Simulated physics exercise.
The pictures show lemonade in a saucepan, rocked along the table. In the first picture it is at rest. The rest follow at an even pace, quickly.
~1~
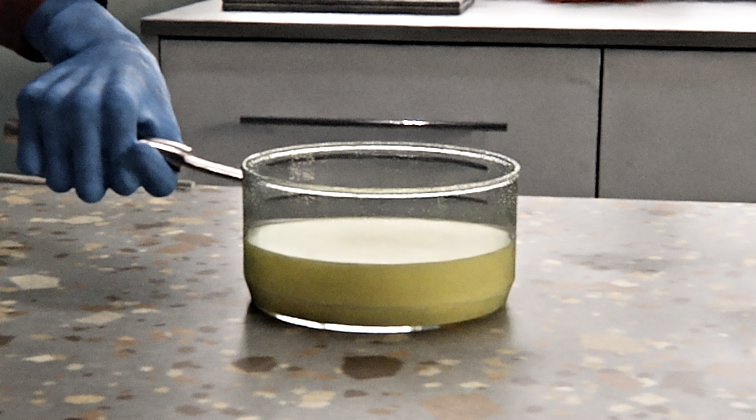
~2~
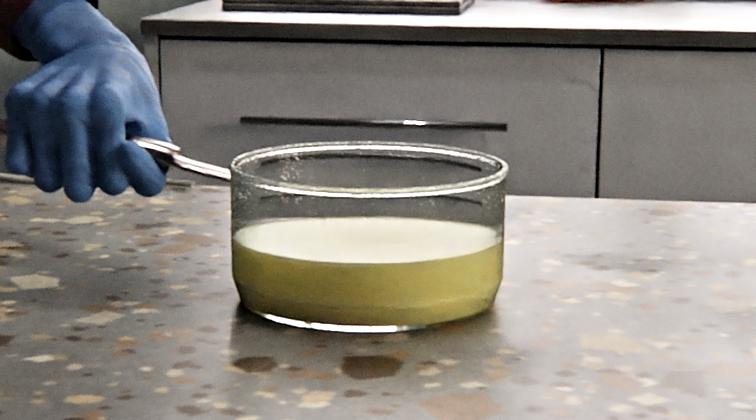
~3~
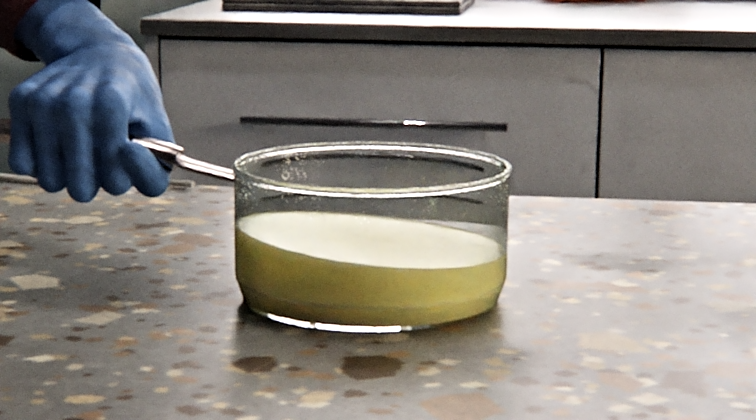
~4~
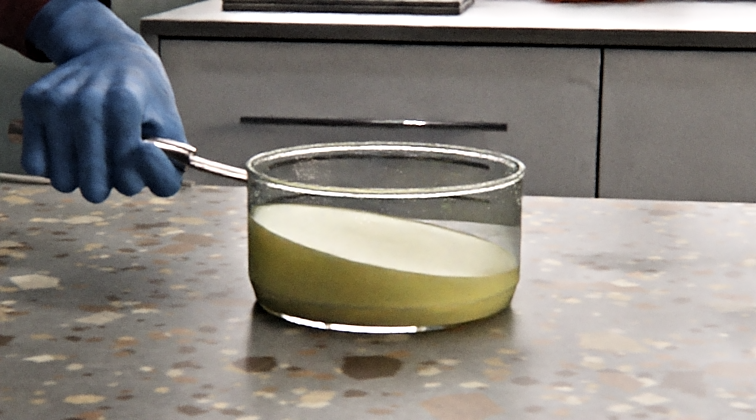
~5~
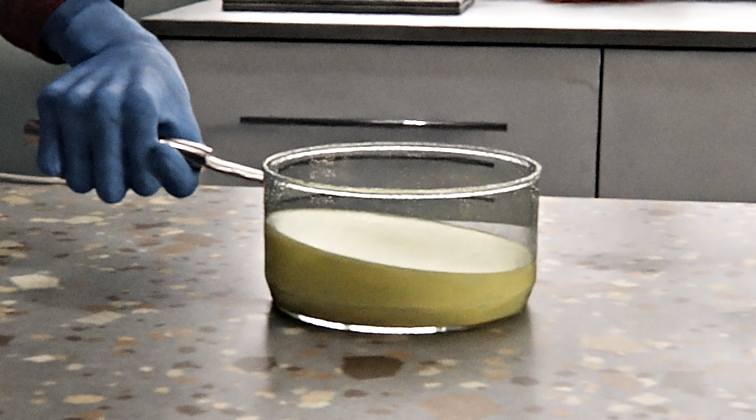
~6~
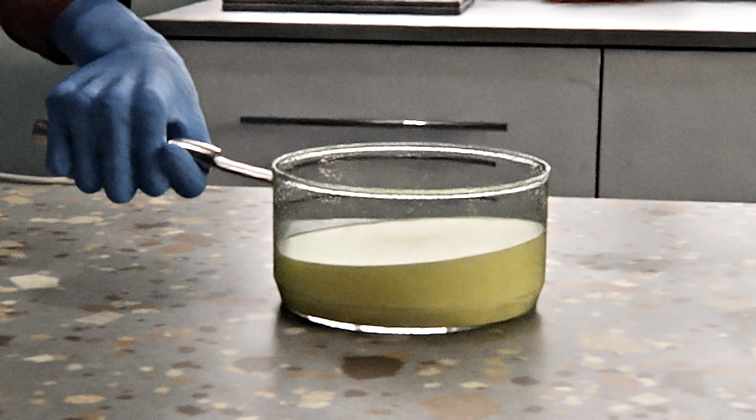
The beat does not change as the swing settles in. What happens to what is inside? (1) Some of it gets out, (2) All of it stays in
1.
Next, the highest wave so far comes most of the way to the rim.
After that, the highest wave so far goes over the rim.
Finally, the highest wave so far goes over the rim; some is on the top.
